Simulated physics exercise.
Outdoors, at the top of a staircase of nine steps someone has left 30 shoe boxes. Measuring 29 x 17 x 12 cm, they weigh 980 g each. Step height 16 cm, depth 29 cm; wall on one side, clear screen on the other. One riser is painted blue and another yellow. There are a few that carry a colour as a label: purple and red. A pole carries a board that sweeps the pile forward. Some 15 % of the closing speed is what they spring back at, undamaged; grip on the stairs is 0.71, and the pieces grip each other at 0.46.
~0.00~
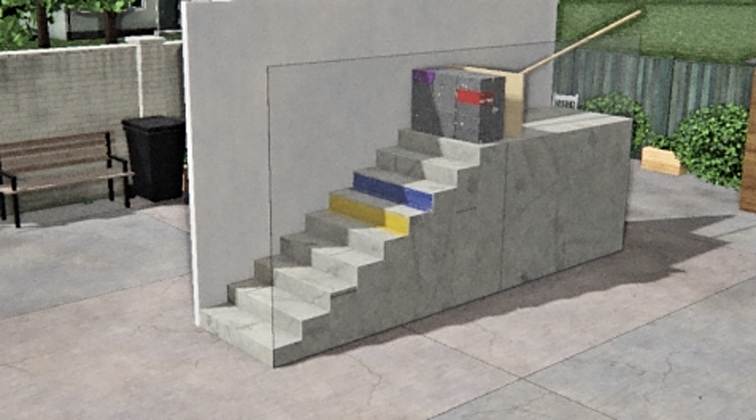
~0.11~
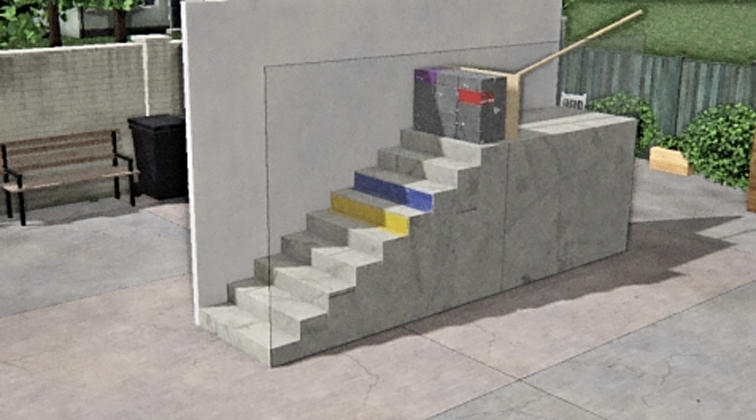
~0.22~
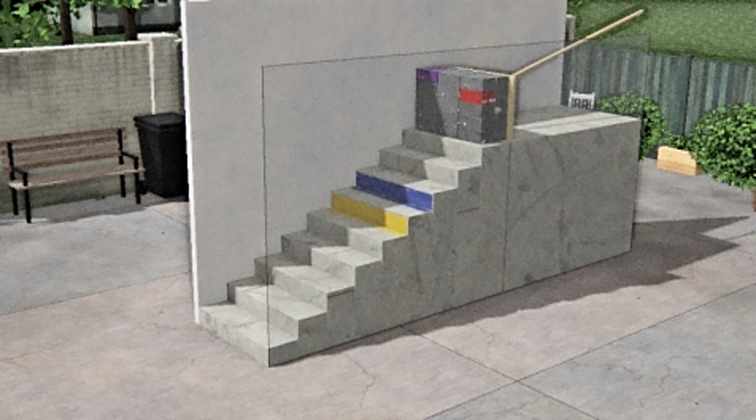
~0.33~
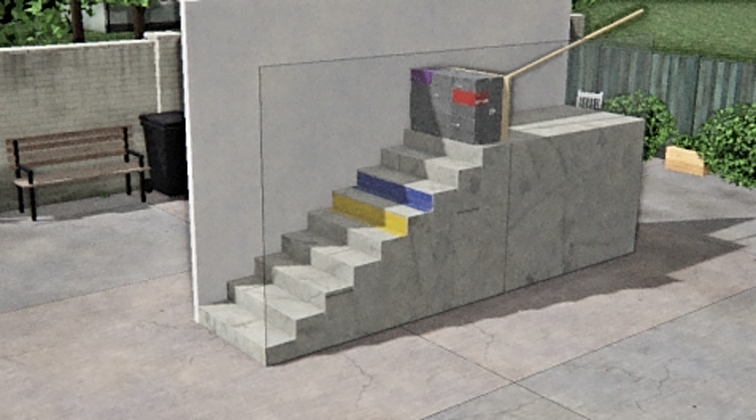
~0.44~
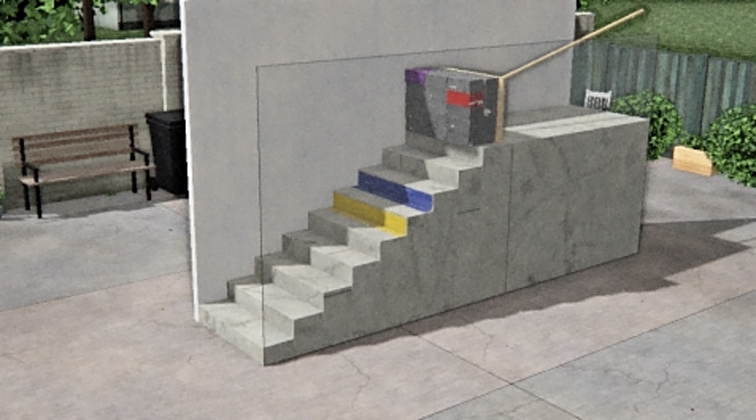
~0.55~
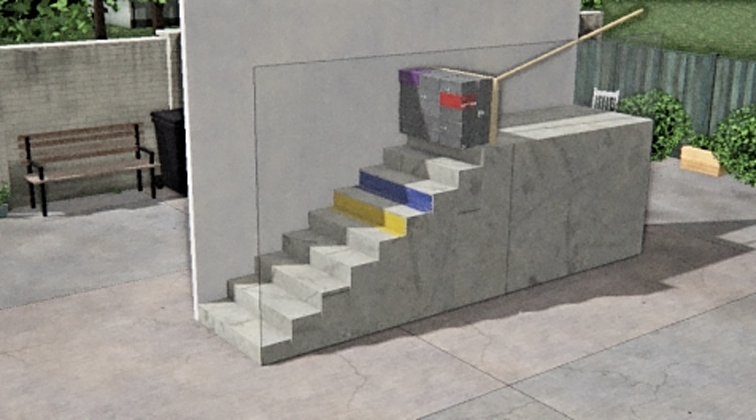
A grey stone staircase with a high block behind its top step stands in a paved yard against a pale wall, seen from the side and slightly above, with a bench and dark bin at left. One riser is yellow and the next one up blue, and grey boxes, one marked purple and one red, are stacked at the top before a board on a pole. The board slides left, meets the stack and pushes it slightly forward together, while the camera shifts slightly around.
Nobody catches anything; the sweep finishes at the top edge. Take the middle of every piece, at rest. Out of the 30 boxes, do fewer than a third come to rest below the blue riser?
No, past a third.
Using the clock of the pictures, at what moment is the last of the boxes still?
That comes at about 4.0 s.
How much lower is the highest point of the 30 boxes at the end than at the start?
I'd say it's about 48 cm lower than before.
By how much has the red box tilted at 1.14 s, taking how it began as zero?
My estimate is close to 60°.
By 0.70 s, none of the 30 boxes below the blue riser, 30 disturbed; red box tilted 6°, 16 cm lower; purple box 14 cm lower.
By 1.14 s, 6 of the 30 boxes below the blue riser; purple box tilted 66°, 47 cm lower; red box tilted 63°, 38 cm lower.
By 1.98 s, 16 of the 30 boxes below the blue riser; red box on its side; purple box on its side.
When it is over (4.1 s), 16 of the 30 boxes below the blue riser; red box on its side; purple box on its side. That is 53 per cent. In pixels of the last frame, middles, red box near (400, 200), purple box near (309, 228).
